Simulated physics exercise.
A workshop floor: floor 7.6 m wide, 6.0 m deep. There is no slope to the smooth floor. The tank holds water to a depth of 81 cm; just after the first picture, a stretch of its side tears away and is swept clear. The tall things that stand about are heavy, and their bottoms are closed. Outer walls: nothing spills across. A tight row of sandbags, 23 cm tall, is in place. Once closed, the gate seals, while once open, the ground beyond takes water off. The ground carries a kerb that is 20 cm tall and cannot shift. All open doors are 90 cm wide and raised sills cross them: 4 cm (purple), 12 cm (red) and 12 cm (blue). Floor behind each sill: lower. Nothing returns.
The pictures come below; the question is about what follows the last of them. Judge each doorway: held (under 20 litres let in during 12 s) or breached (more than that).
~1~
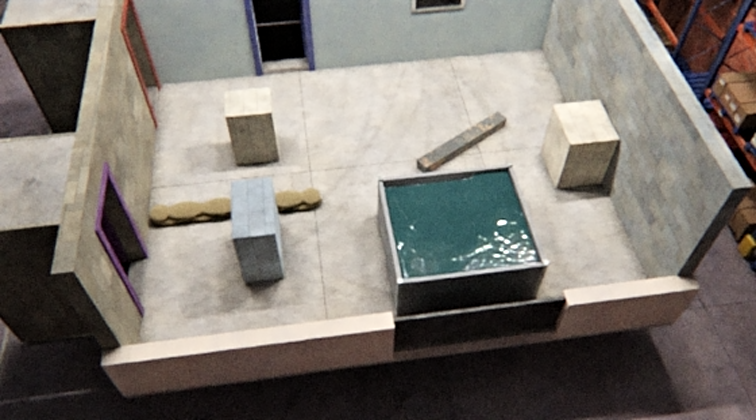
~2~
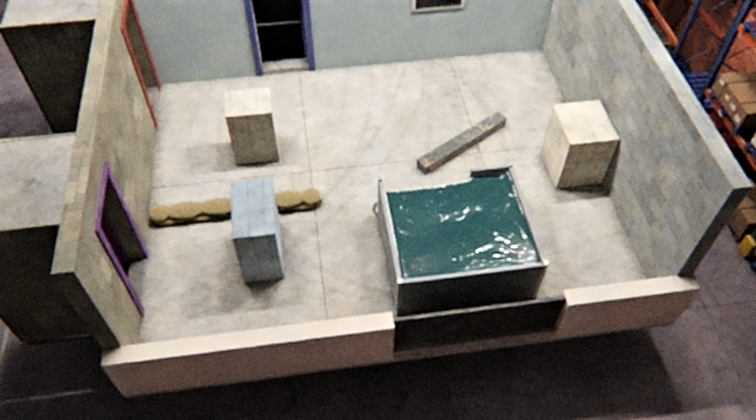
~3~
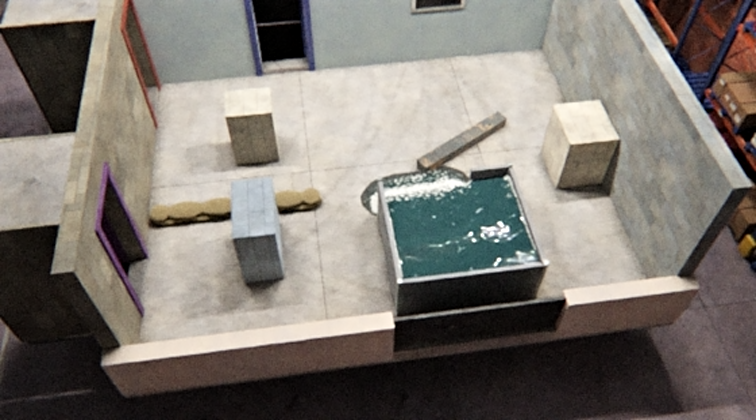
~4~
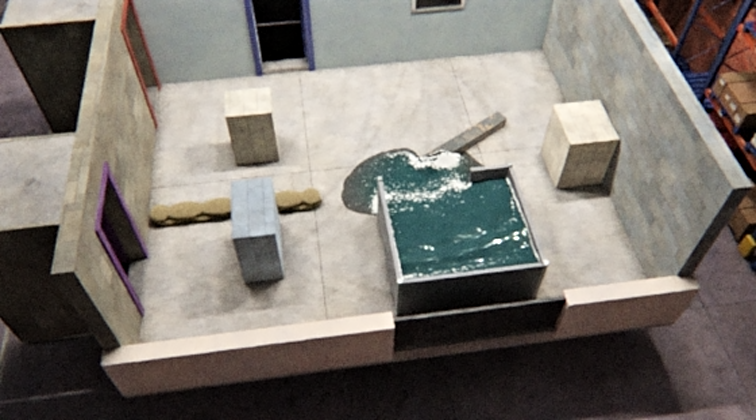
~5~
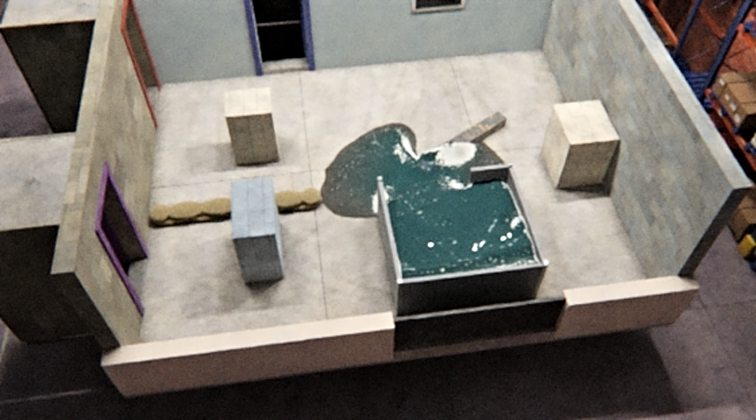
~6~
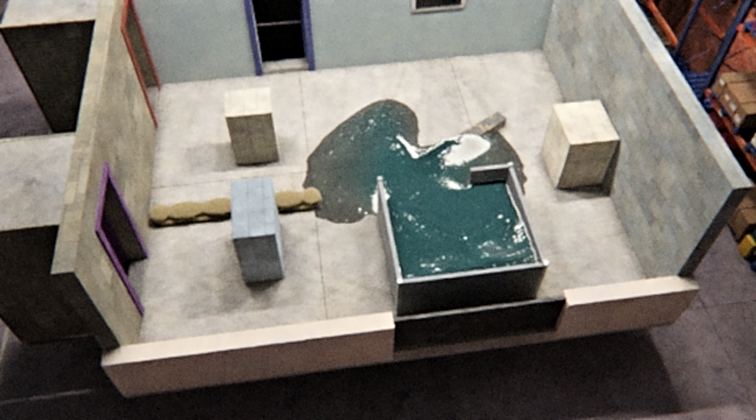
Verdict: Purple door held, red door breached, blue door breached.
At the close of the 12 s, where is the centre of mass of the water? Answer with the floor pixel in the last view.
Roughly (380, 166).
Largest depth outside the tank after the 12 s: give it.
I'd put it at close to 12 cm.
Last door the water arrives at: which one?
It is the purple one.
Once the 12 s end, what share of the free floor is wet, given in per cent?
About 90 per cent.
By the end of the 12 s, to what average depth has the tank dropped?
It averages close to 8 centimetres.
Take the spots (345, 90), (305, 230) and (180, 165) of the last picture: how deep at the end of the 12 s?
5, 1 and 10 cm, respectively.
A moment later water covers 35 % of the floor and is deepest (44 cm) near (418, 171); purple door not reached, red door not reached, blue door 9 cm at the sill, 0 L in.
Soon after water covers 50 % of the floor and is deepest (32 cm) near (255, 82); purple door not reached, red door not reached, blue door 25 cm at the sill, 35 L in.
Next water covers 60 % of the floor and is deepest (28 cm) near (159, 97); purple door not reached, red door 26 cm at the sill, 64 L in, blue door 19 cm at the sill, 90 L in.
Later on water covers 75 % of the floor and is deepest (16 cm) near (162, 207); purple door 2 cm at the sill, 0 L in, red door 13 cm at the sill, 147 L in, blue door 7 cm at the sill, 107 L in.
At the end water covers 90 % of the floor and is deepest (12 cm) near (162, 207); purple door 1 cm at the sill, 0 L in, red door 9 cm at the sill, 149 L in, blue door 10 cm at the sill, 109 L in.
